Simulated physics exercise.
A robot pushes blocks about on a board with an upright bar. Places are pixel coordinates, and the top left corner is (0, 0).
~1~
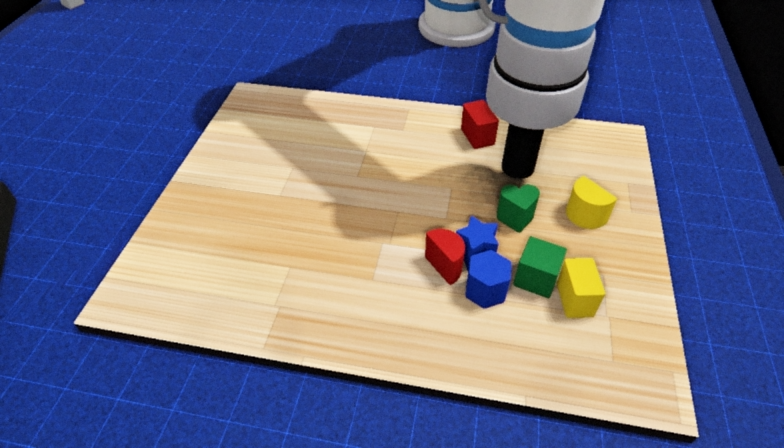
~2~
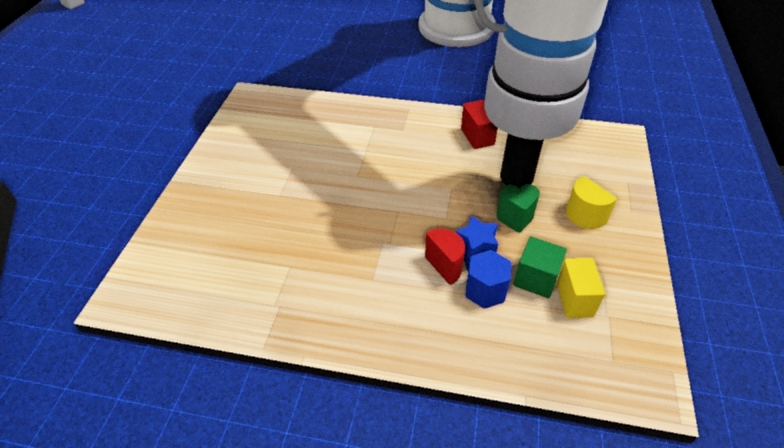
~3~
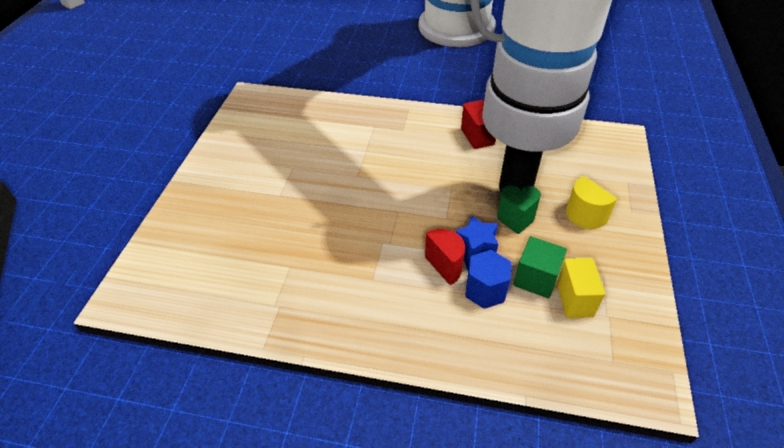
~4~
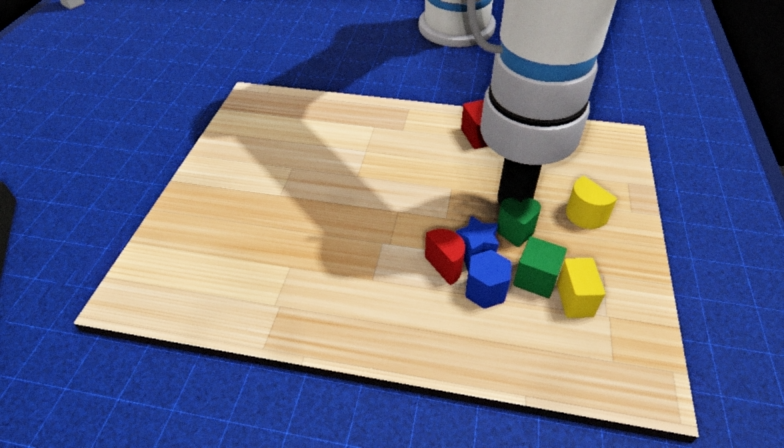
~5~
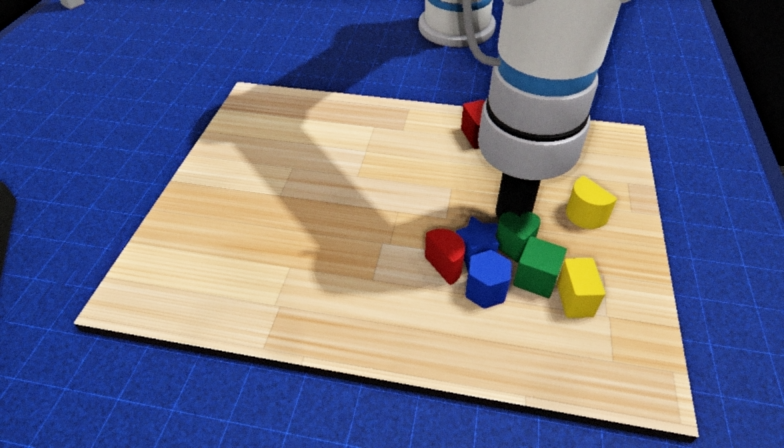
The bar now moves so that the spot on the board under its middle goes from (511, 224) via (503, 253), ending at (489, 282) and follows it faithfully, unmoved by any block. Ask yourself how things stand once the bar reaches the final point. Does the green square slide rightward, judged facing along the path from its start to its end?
No - that is not the case.
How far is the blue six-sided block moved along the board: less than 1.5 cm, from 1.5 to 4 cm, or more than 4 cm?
My estimate: Beyond 4 cm.
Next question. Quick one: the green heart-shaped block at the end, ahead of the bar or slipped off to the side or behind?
It sits in front of the bar.
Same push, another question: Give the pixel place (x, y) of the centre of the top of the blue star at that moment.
Its top face will be centred at roughly (457, 261).
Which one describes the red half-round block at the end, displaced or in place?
Displaced, by a centimetre or more.
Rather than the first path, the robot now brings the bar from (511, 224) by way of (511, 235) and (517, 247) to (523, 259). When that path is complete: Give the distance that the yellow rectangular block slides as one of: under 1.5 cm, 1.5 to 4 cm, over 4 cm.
Displacement: Within 1.5 cm.
The first path, step by step. Halfway along, bar at (505, 243); red half-round block at (440, 245), turned 15° clockwise; blue star at (471, 241), turned 20° clockwise; blue six-sided block at (485, 276); green heart-shaped block at (510, 255); green square at (549, 275), turned 45° anticlockwise.
At the end, bar at (491, 272); red half-round block at (430, 245), turned 35° clockwise; blue star at (457, 261), turned 65° clockwise; blue six-sided block at (465, 303), turned 15° clockwise; green heart-shaped block at (500, 287); green square at (549, 285), turned 80° anticlockwise.
